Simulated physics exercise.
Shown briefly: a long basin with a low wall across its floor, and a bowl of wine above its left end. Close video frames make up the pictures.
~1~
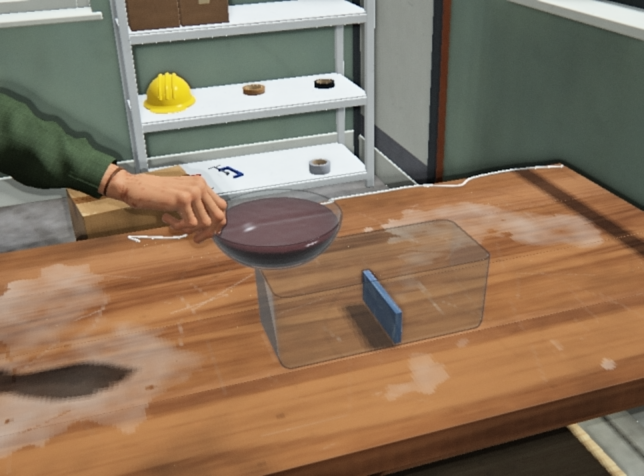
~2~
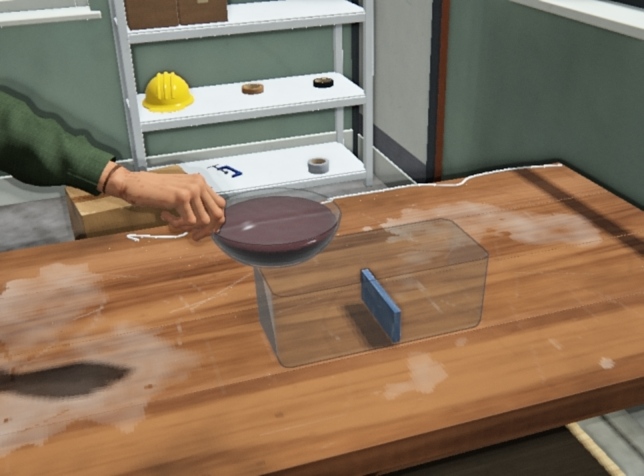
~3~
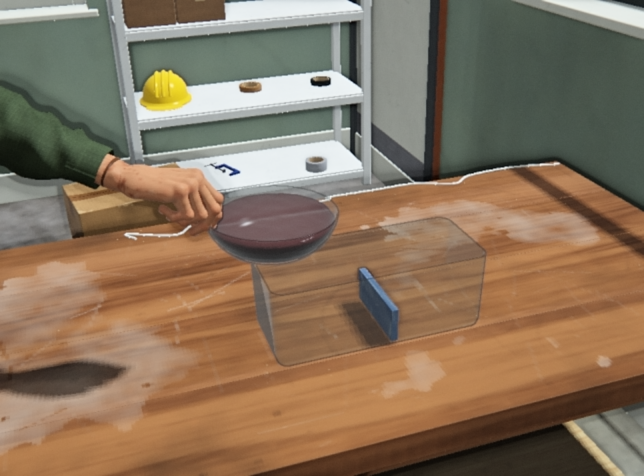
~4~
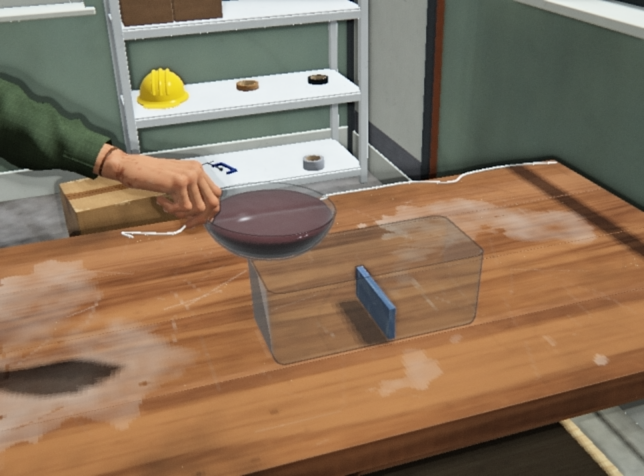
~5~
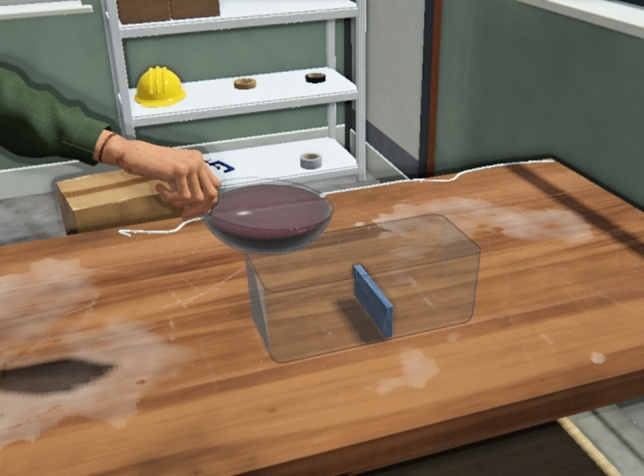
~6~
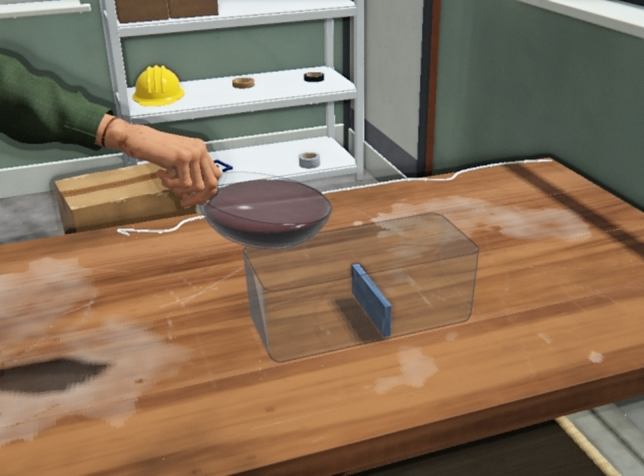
A hand slowly tilts a bowl of dark red liquid slightly above a clear basin.
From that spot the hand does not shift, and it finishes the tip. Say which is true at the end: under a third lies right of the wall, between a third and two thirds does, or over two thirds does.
Over two thirds lies right of the wall.
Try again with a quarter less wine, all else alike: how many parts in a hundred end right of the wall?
That works out to some 85 %.
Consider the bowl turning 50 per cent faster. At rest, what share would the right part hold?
Around 75 percent.
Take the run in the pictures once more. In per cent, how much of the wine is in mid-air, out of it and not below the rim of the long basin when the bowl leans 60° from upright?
It comes to around 40 per cent.
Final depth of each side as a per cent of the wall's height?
10 % left, 70 % right.
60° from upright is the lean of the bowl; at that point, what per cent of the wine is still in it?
About 30 % remains.
A moment on, the bowl is tipped part way and 32 per cent is still to pour, 6 is left of the wall and 21 right of it.
Next, the bowl is tipped on its side and 0 per cent is still to pour, 10 is left of the wall and 82 right of it.
Then the bowl is tipped on its side and 0 per cent is still to pour, 12 is left of the wall and 85 right of it.
Later the bowl is tipped on its side and 0 per cent is still to pour, 12 is left of the wall and 85 right of it.
At rest 12 per cent lies left of the wall, 85 right of it and 3 outside.
